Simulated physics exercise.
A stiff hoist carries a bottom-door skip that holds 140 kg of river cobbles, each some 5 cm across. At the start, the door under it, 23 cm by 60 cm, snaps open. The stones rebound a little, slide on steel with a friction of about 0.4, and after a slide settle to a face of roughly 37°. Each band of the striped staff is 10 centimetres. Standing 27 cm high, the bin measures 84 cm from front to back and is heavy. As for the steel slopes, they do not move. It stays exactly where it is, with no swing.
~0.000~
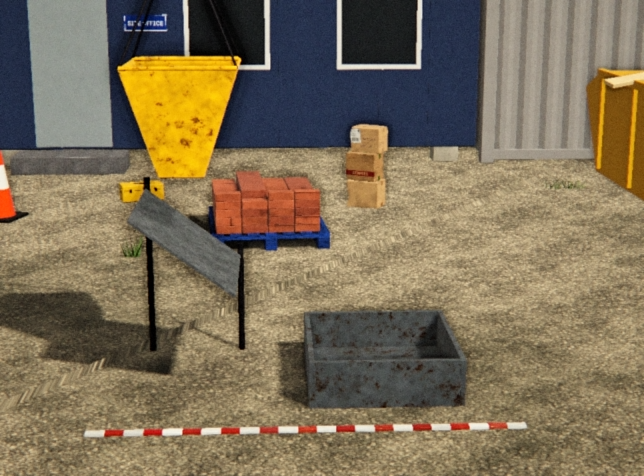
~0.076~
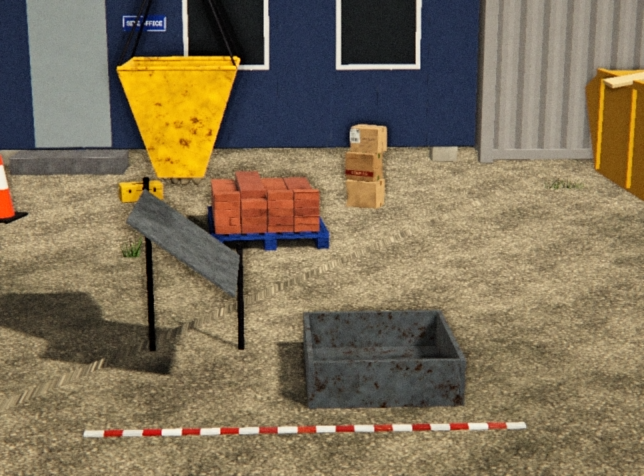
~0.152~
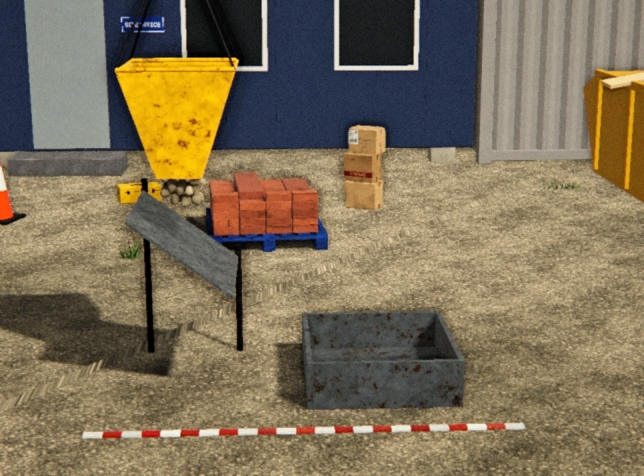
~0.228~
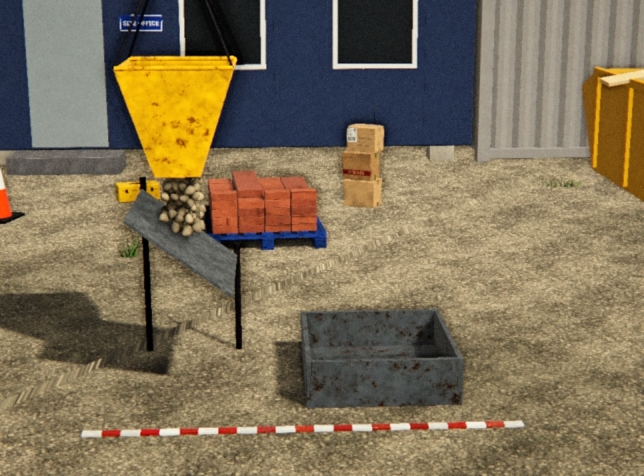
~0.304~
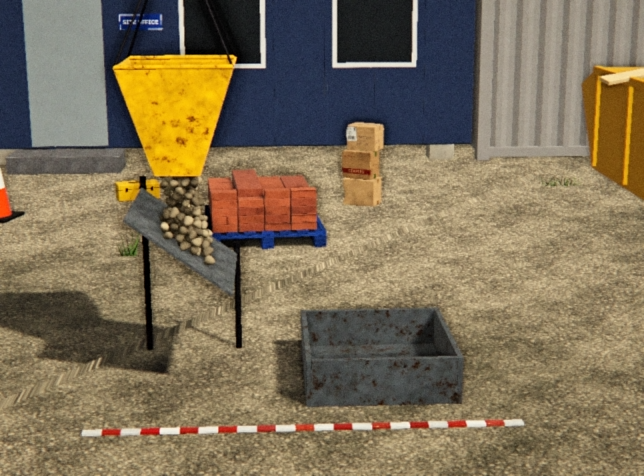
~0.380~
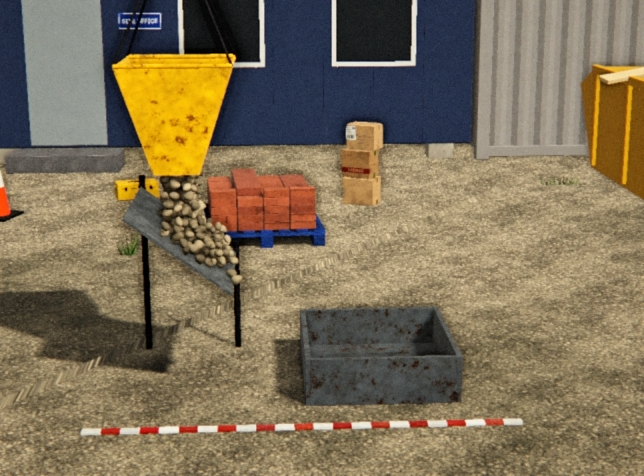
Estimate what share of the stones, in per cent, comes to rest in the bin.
Roughly 16 per cent comes to rest in the bin.
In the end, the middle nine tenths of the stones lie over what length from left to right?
Horizontal spread approx 110 cm.
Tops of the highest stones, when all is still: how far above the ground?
Some 26 cm up.
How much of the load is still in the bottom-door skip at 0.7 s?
Around 15 per cent is yet inside.
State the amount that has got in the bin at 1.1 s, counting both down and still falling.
Some 10 per cent has got there by then.
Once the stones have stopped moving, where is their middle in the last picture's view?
Middle of load approx at pixel (288, 369).
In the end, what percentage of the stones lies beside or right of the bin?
Near 15 in a hundred.
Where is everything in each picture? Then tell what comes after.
In the first picture, the outlet is at (181, 168); nothing has dropped yet.
In the second picture, the outlet is at (180, 168); 5 % is out.
In the third picture, the outlet is at (179, 169); 12 % is out, the lowest stones still above the rim at (192, 194), 112 cm up.
In the fourth picture, the outlet is at (177, 168); 20 % is out, the lowest stones still above the rim at (192, 223), 94 cm up.
In the fifth picture, the outlet is at (177, 166); 28 % is out, the lowest stones still above the rim at (207, 247), 81 cm up.
In the sixth picture, the outlet is at (176, 166); 39 % is out, the lowest stones still above the rim at (230, 266), 70 cm up.
After 0.7 s, 15 % in the bottom-door skip, 43 % on the steel, 42 % falling or lying left of the bin, 1 % falling or lying in the bin; the stones farthest right are at (331, 347).
After 1.1 s, 0 % in the bottom-door skip, 14 % on the steel, 71 % falling or lying left of the bin, 9 % falling or lying in the bin, 6 % falling or lying beside or right of the bin; the stones farthest right are at (404, 355).
After 1.7 s, 0 % in the bottom-door skip, 72 % falling or lying left of the bin, 16 % falling or lying in the bin, 12 % falling or lying beside or right of the bin; the stones farthest right are at (450, 358).
After 2.6 s, 0 % in the bottom-door skip, 72 % falling or lying left of the bin, 16 % falling or lying in the bin, 13 % falling or lying beside or right of the bin; the stones farthest right are at (476, 384).
After 4.5 s, 0 % in the bottom-door skip, 72 % left of the bin, 16 % in the bin, 13 % beside or right of the bin; the stones farthest right are at (476, 384).
